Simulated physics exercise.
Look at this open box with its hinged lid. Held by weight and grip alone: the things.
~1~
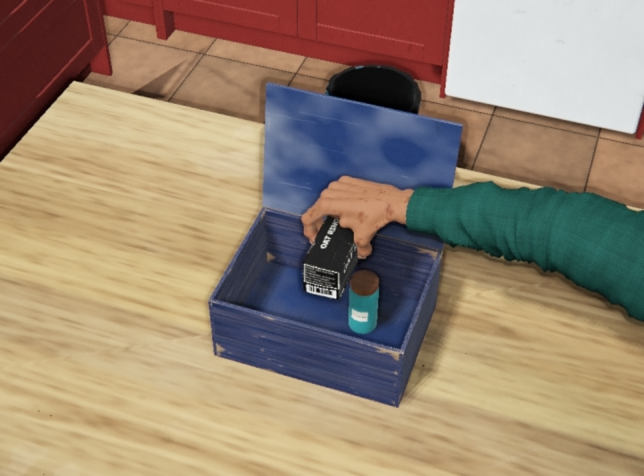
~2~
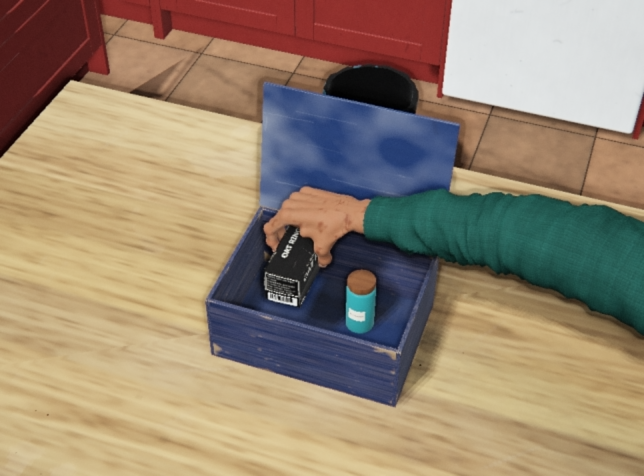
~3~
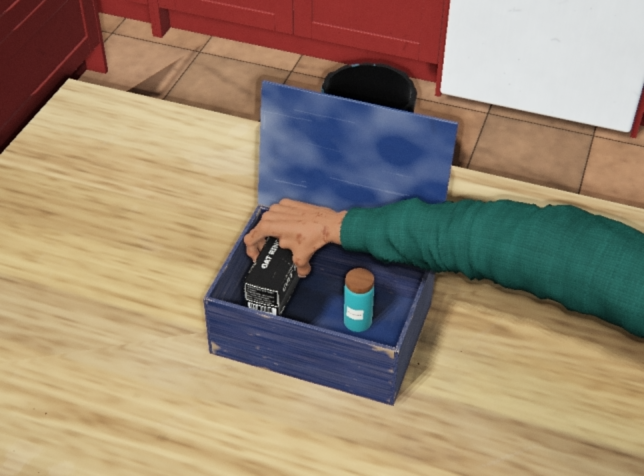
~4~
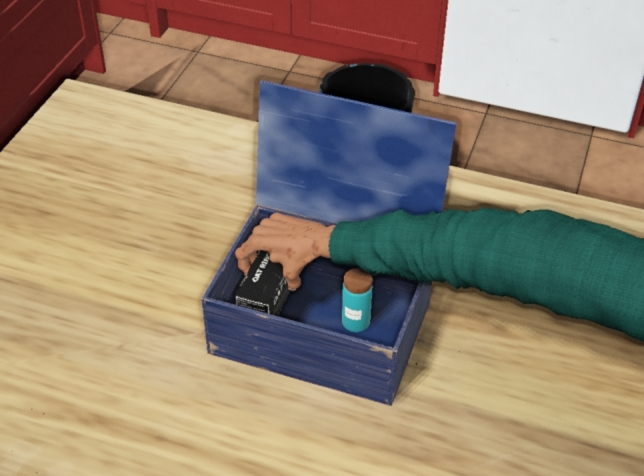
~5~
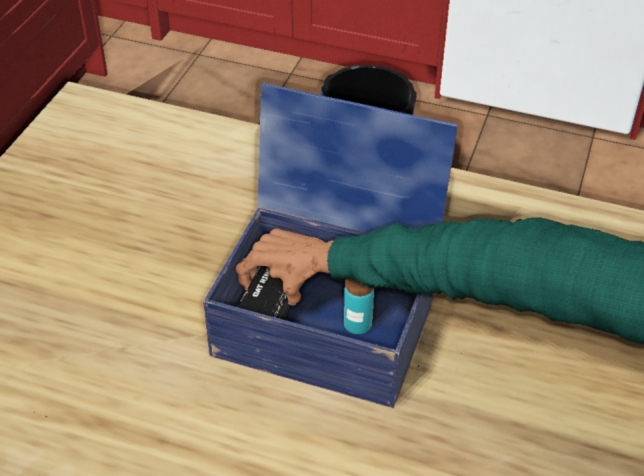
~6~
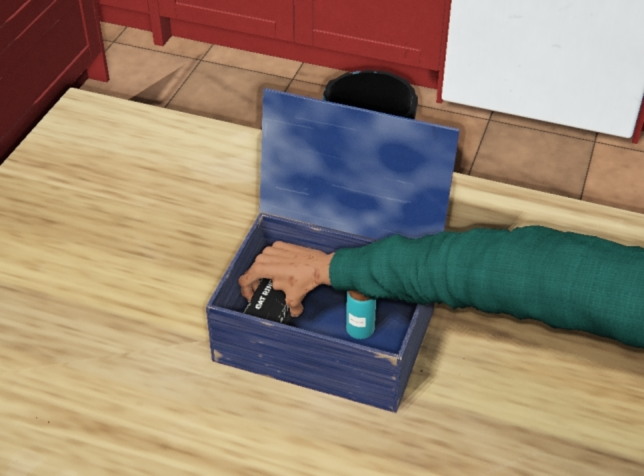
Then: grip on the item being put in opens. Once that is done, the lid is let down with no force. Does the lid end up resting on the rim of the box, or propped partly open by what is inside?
Lies on the rim.
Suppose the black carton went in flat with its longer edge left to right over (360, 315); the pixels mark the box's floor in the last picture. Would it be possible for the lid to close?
In that case, no gap is left.
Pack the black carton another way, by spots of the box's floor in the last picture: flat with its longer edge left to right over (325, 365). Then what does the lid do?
Once it's packed that way, the lid settles all the way.
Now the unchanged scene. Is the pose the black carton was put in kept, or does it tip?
Simply put, the black carton remains unturned.
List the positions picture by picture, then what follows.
In the first picture, still above its spot; black carton (338, 247); turquoise shaker (364, 302).
In the second picture, still above its spot; black carton (300, 256); turquoise shaker (361, 302).
In the third picture, still above its spot; black carton (280, 266); turquoise shaker (359, 300).
In the fourth picture, still above its spot; black carton (271, 279); turquoise shaker (357, 300).
In the fifth picture, still above its spot; turquoise shaker (359, 303).
In the sixth picture, in place under the hand; turquoise shaker (361, 307).
Then, 1.20 s after the last picture, lid starting down.
Then, 1.80 s after the last picture, lid 46° above the rim.
Then, 2.20 s after the last picture, lid 15° above the rim.
At rest, lid shut; both in place. Seen from the same camera at the end, black carton near (273, 306).
